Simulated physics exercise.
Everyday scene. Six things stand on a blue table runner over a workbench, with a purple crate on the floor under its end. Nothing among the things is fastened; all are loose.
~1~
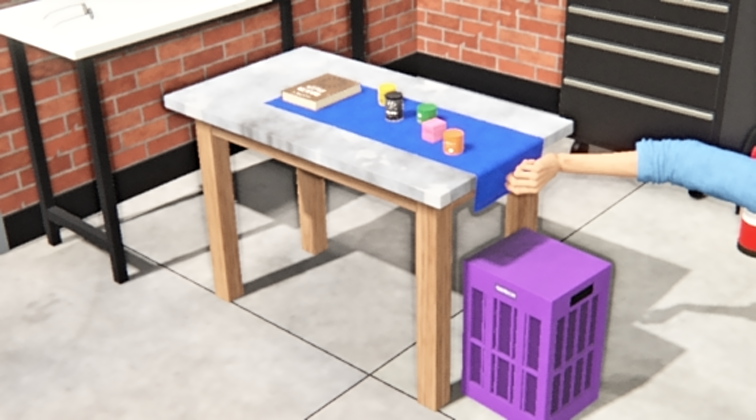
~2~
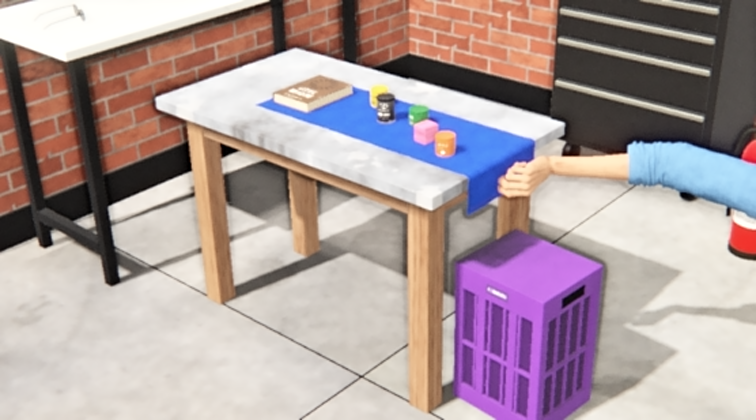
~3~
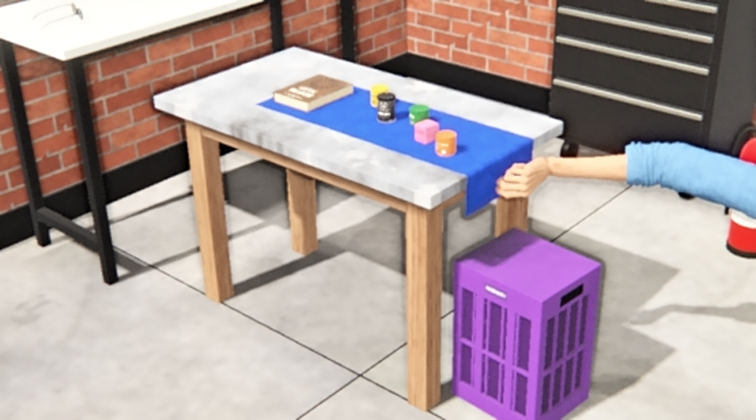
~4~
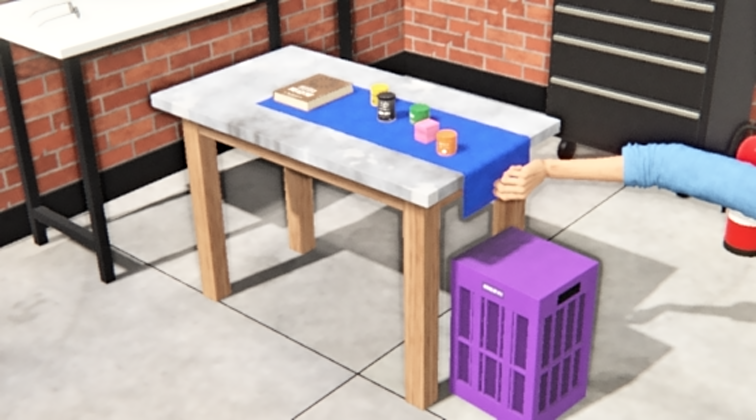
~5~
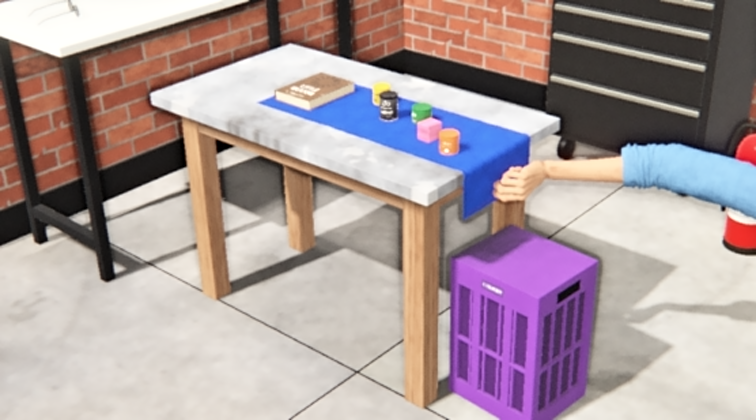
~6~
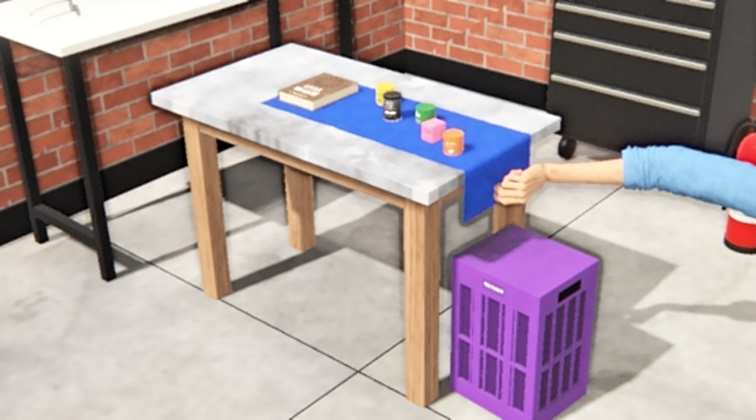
The clip shows a hand at the right gripping a blue runner on a workbench above a purple crate and pulling it slightly over the edge, as the book, colored pots, black can and pink cube shift slightly with it.
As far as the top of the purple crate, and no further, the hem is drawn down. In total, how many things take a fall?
One in total.
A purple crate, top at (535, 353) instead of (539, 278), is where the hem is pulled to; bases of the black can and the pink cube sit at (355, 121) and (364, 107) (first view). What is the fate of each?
Black can: Safe; pink cube: Safe.
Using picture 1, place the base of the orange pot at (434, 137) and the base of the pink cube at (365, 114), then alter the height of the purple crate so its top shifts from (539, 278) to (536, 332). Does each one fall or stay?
As for the orange pot, it leaves the top; as for the pink cube, it stays in place.
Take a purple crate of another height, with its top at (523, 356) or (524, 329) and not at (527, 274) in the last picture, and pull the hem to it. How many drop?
The count comes out 4 and 3.
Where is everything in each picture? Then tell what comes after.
Hem (475, 213); orange pot (453, 133); pink cube (434, 123); green pot (427, 107); black can (394, 94); yellow pot (387, 86); top of the crate (539, 278), in the first picture.
Hem (467, 215); orange pot (445, 135), in the second picture.
Hem (466, 216); pink cube (427, 124), in the third picture.
Hem (463, 219); green pot (420, 107); top of the crate (527, 276), in the fourth picture.
Hem (463, 220); black can (388, 94), in the fifth picture.
Hem (463, 223); orange pot (453, 133); pink cube (434, 123); green pot (426, 107); black can (392, 94); yellow pot (385, 86), in the sixth picture.
Early on, hem near (497, 224); all still up.
Midway, hem on the crate; orange pot gone.
Finally, hem on the crate; orange pot gone. It carries off one.
